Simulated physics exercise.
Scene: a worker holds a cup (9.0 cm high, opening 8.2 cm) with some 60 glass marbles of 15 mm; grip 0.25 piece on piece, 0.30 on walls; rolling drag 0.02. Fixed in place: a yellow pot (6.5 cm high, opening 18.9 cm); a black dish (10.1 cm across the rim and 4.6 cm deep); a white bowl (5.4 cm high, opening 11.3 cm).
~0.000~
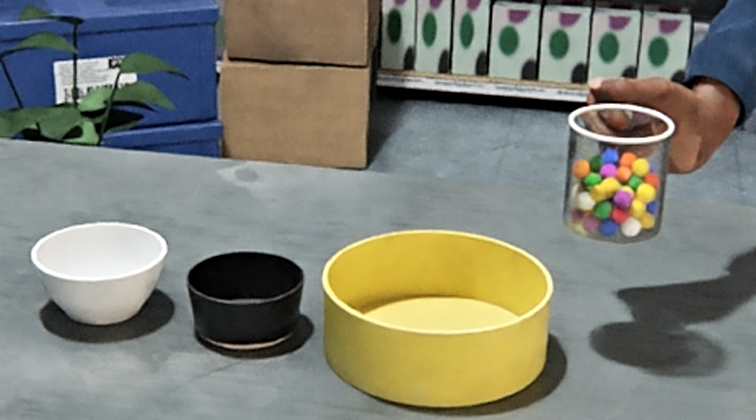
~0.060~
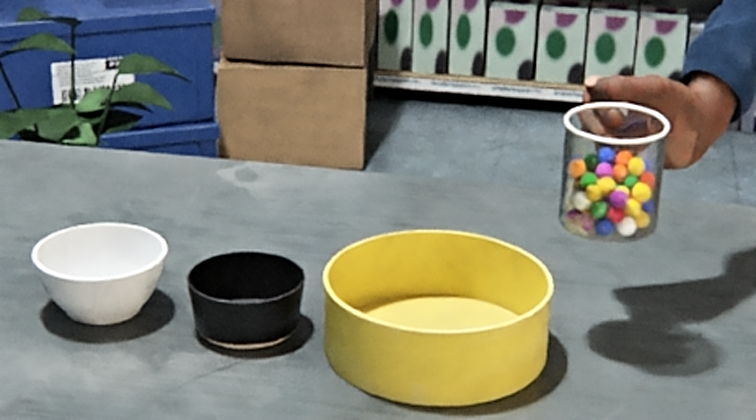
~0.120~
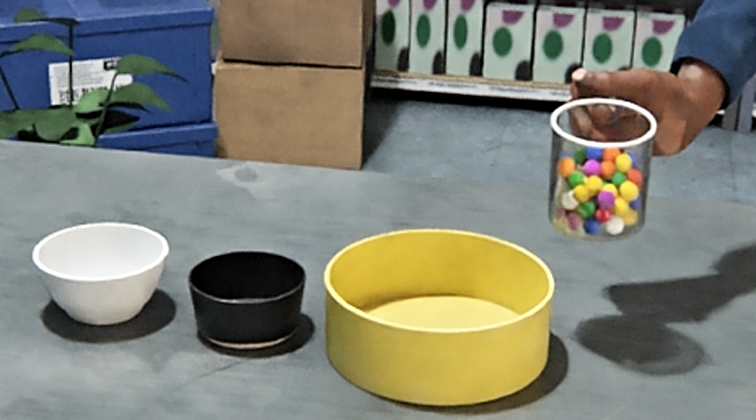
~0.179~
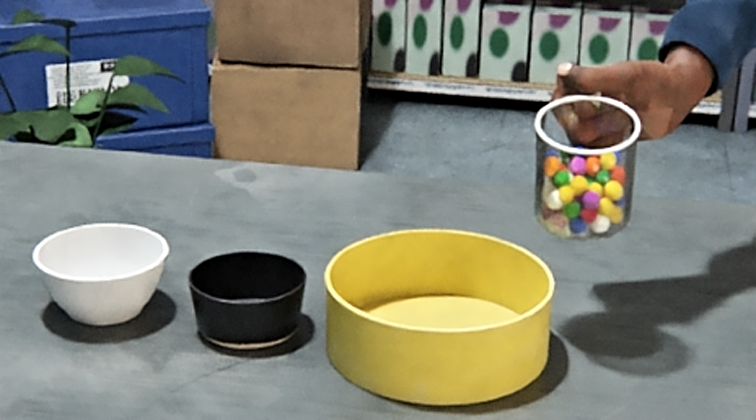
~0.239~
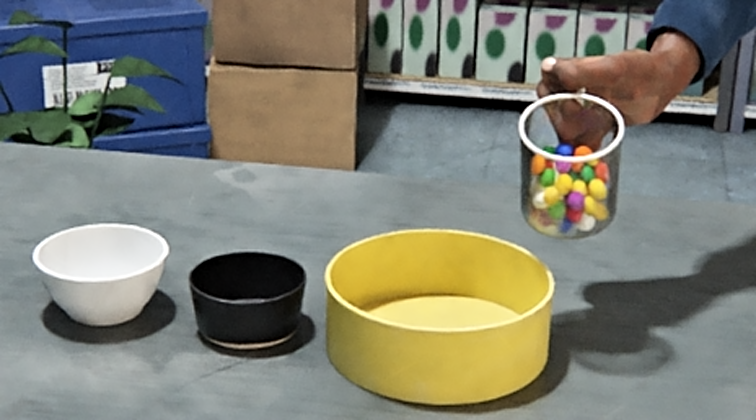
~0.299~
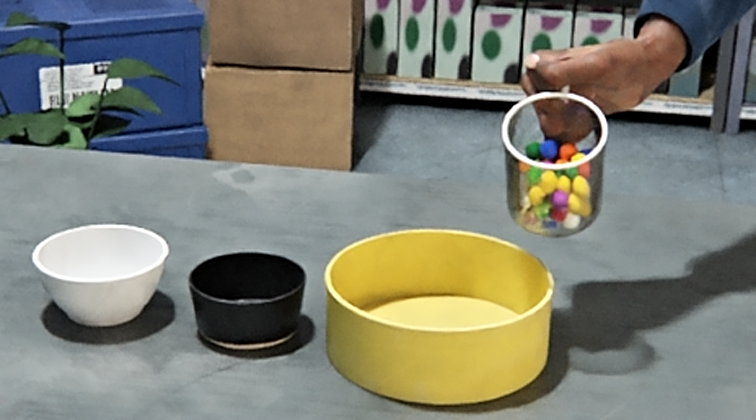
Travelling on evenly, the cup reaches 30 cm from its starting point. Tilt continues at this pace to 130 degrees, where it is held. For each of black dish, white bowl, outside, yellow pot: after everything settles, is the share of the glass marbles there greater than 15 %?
Black dish - greater; white bowl - not greater; outside - greater; yellow pot - greater.
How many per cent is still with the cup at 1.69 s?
Roughly 0 per cent.
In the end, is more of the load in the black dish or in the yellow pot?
The larger share ends up in the yellow pot.
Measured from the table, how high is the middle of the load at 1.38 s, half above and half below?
Estimated height: About 2 cm.
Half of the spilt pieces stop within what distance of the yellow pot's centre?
About 38 centimetres.
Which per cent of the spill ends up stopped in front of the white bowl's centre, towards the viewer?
Close to 80 per cent of the spill.
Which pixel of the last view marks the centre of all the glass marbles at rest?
Roughly at pixel (352, 327).
After 0.72 s, tilt 74 degrees; cup 100 %; middle of all pieces near (456, 166).
After 1.06 s, tilt 113 degrees; yellow pot 15 %, cup 80 %, in the air 5 %; middle of all pieces near (368, 190).
After 1.38 s, tilt 130 degrees; yellow pot 40 %, black dish 35 %, outside 25 %; middle of all pieces near (323, 324).
Then, at 1.69 s, tilt 130 degrees; yellow pot 40 %, black dish 35 %, outside 25 %; middle of all pieces near (340, 344).
At rest (3.5 s), yellow pot 40 %, black dish 35 %, white bowl 0 %, outside 25 %, cup 0 %.
